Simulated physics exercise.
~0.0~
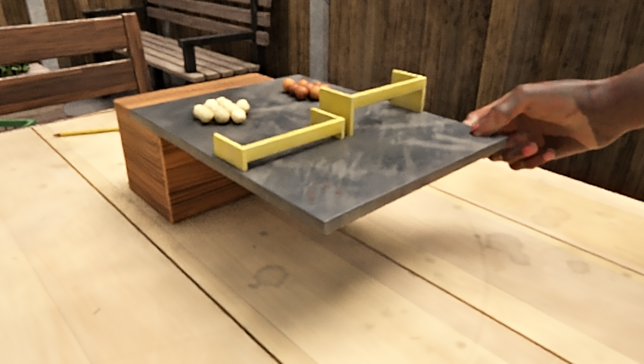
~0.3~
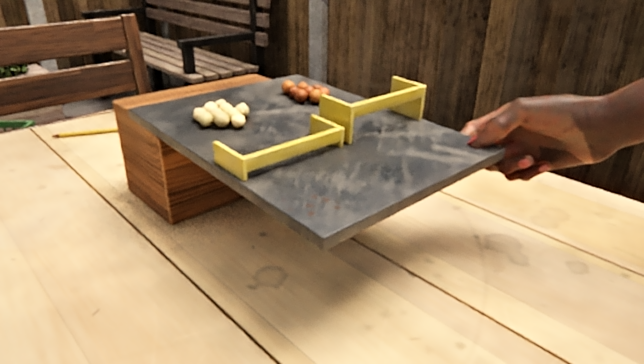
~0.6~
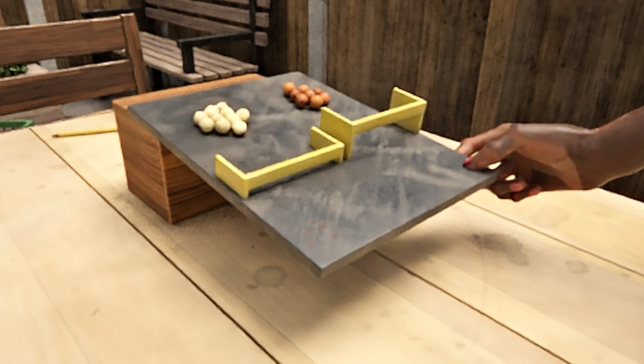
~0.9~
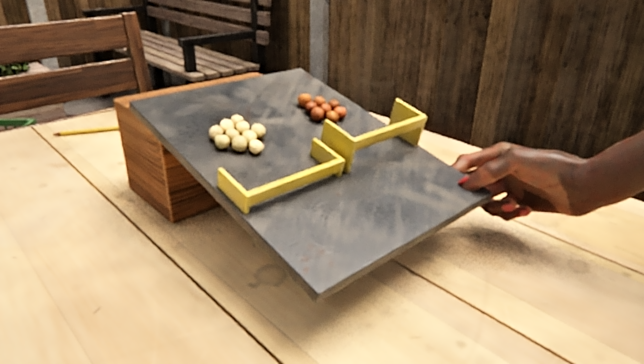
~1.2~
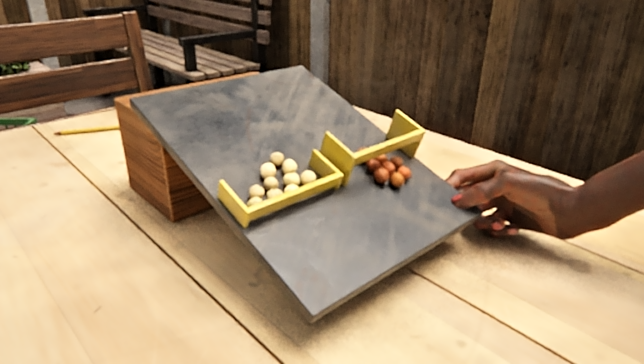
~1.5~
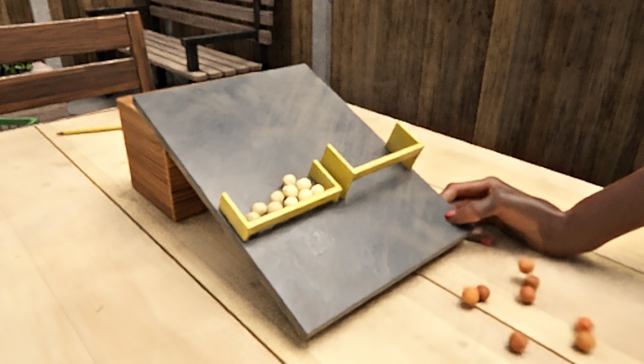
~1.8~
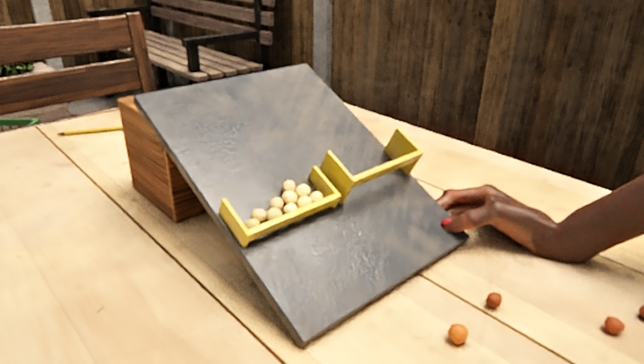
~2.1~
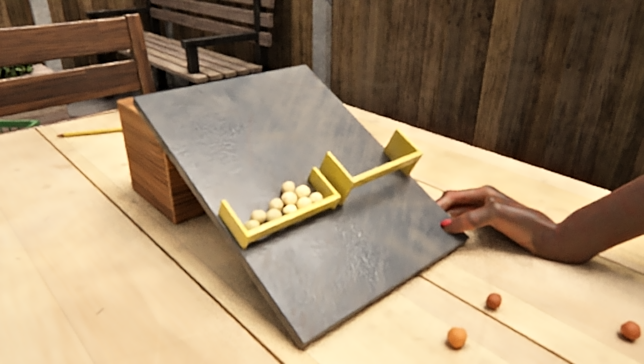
A hand lowers a grey board; pale balls stop behind a yellow bar, reddish ones roll off.
